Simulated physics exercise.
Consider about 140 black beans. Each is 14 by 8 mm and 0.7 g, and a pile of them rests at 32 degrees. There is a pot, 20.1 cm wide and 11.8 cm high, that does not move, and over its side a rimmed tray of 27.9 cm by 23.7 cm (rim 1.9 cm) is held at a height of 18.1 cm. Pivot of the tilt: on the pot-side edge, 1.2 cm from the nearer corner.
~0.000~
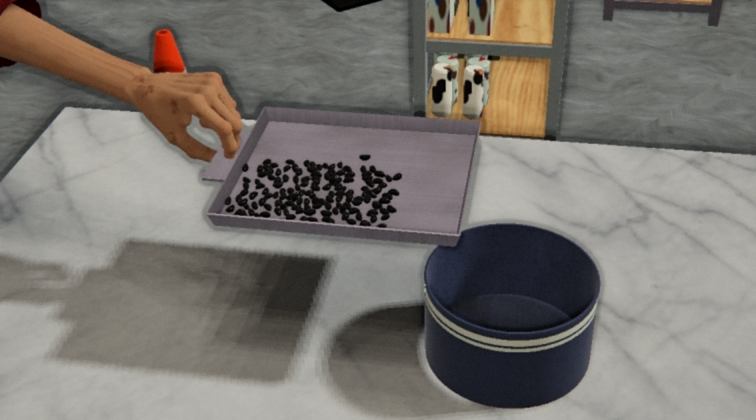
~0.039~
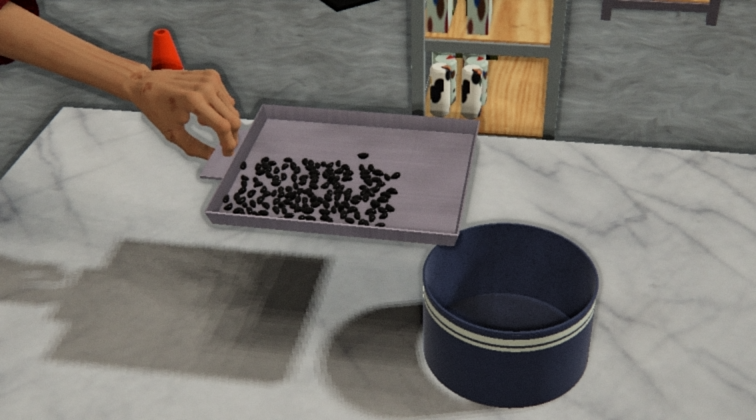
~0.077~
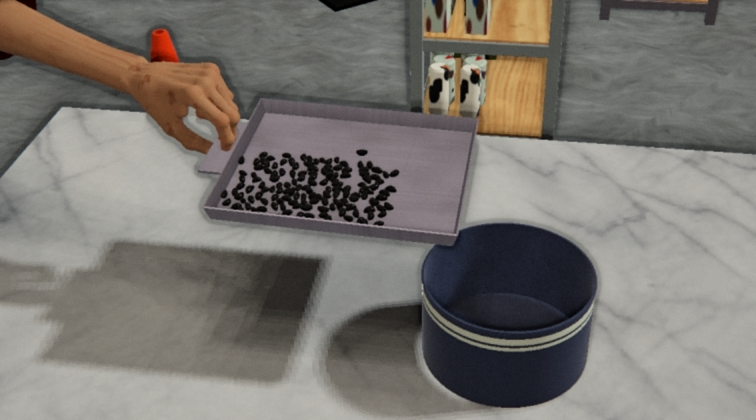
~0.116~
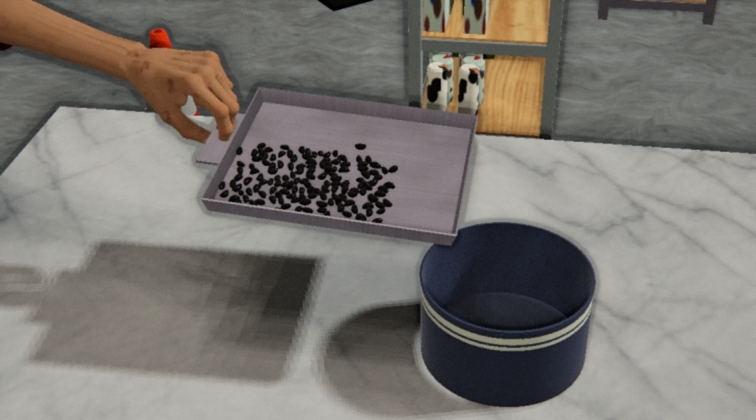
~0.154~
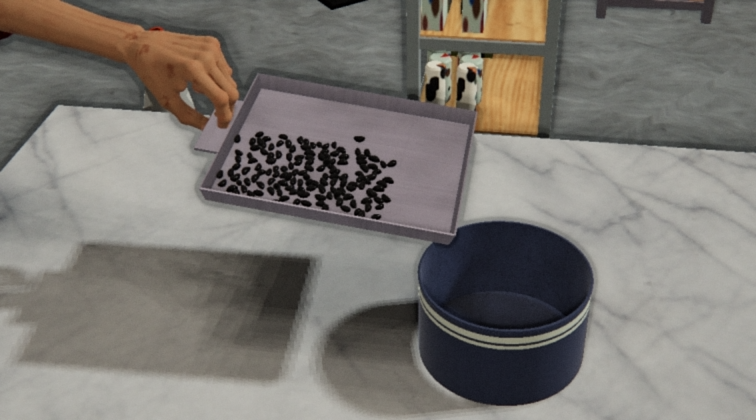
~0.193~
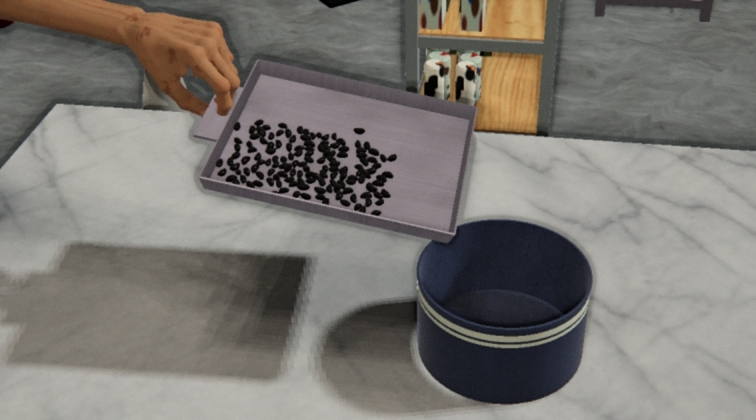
A hand slowly tilting a rimmed tray of black beans, raising its left side beside a dark blue pot on a marble counter.
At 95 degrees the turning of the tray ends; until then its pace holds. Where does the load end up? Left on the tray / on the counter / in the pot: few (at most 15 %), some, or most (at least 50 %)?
Tray: Few; counter: Few; pot: Most.
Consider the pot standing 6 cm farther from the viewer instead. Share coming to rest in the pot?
My estimate: Some 45 per cent.
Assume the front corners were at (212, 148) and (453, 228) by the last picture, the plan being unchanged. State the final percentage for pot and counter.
Per cent by place - pot 60, counter 40.
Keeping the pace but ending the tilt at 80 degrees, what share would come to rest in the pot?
Pot share: About 95 per cent.
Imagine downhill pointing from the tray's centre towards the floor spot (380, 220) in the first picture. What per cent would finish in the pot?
Roughly 45 % of the pieces.
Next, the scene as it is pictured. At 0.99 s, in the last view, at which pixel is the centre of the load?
At about (492, 309).
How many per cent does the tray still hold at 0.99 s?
About 35% of the load.
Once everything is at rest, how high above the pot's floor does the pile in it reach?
Top level: Approx. 2.0 cm.
After 0.67 s, tilt 51 degrees; the tray holds 100 %, the pot 0 %.
After 0.99 s, tilt 78 degrees; the tray holds 35 %, the pot 55 %.
Then, at 1.40 s, tilt 95 degrees; the tray holds 0 %, the pot 100 %.
By 2.0 s all is still; tray 0 %, counter 0 %, pot 100 %.
